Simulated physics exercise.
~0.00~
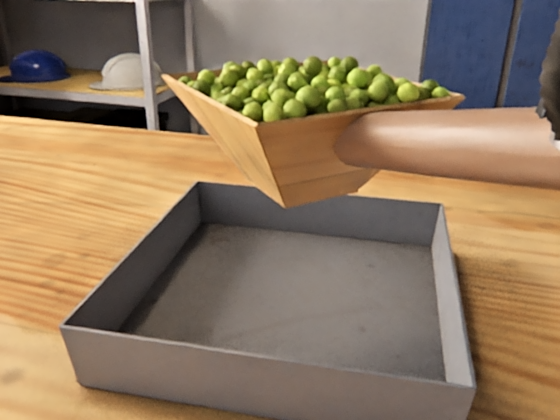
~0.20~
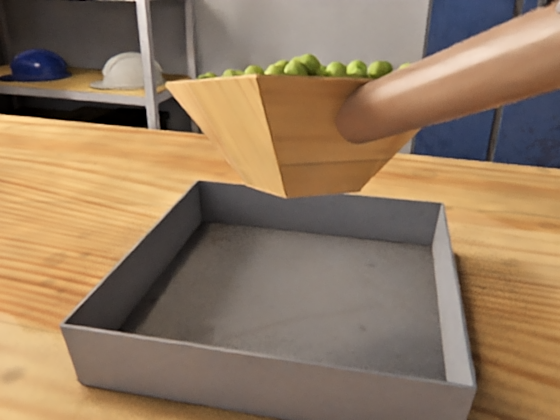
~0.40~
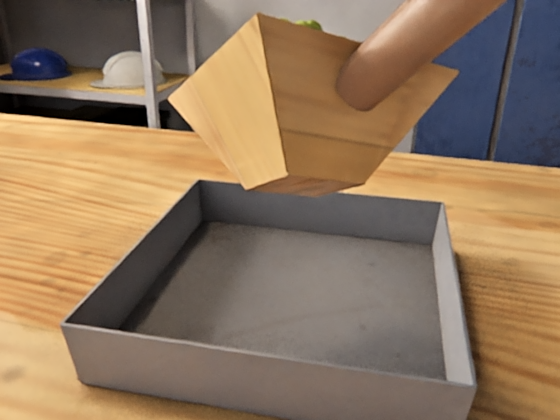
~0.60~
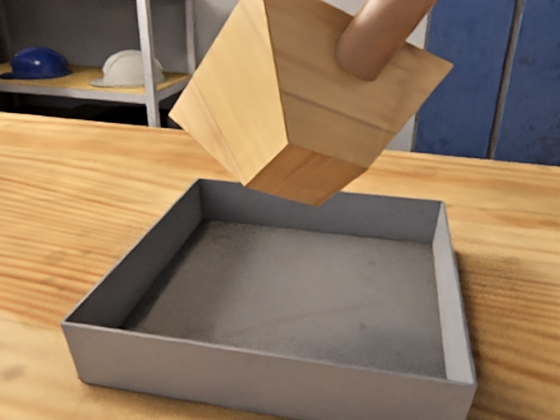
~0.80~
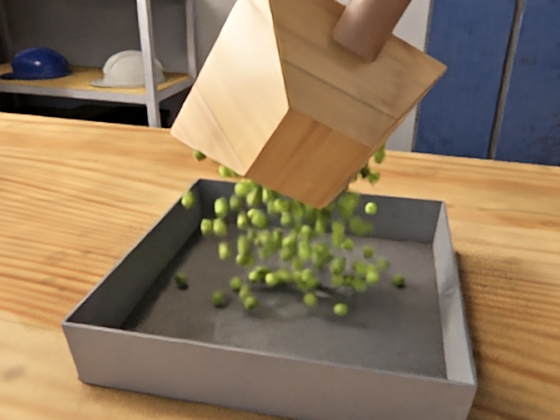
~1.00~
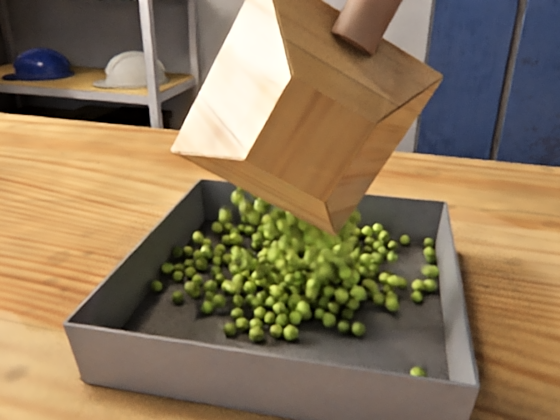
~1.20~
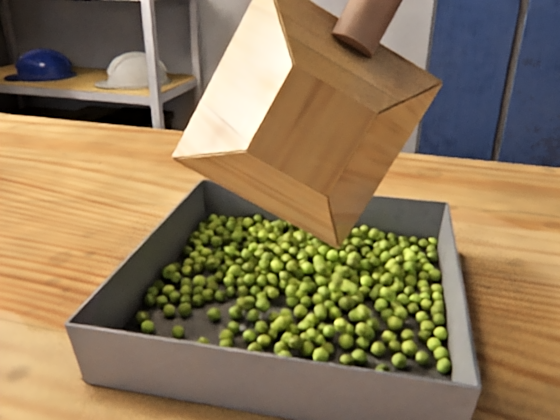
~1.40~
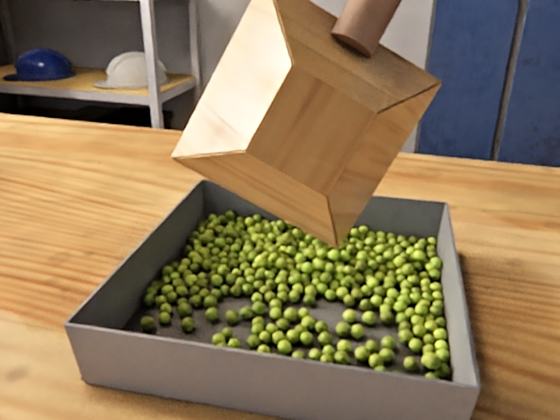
In this clip, a brown rod-like arm tips a flared wooden scoop heaped with green peas above a grey tray on a wooden table. The peas pour out in a cluster and spread across the tray, where they lie beneath the steeply tilted scoop.
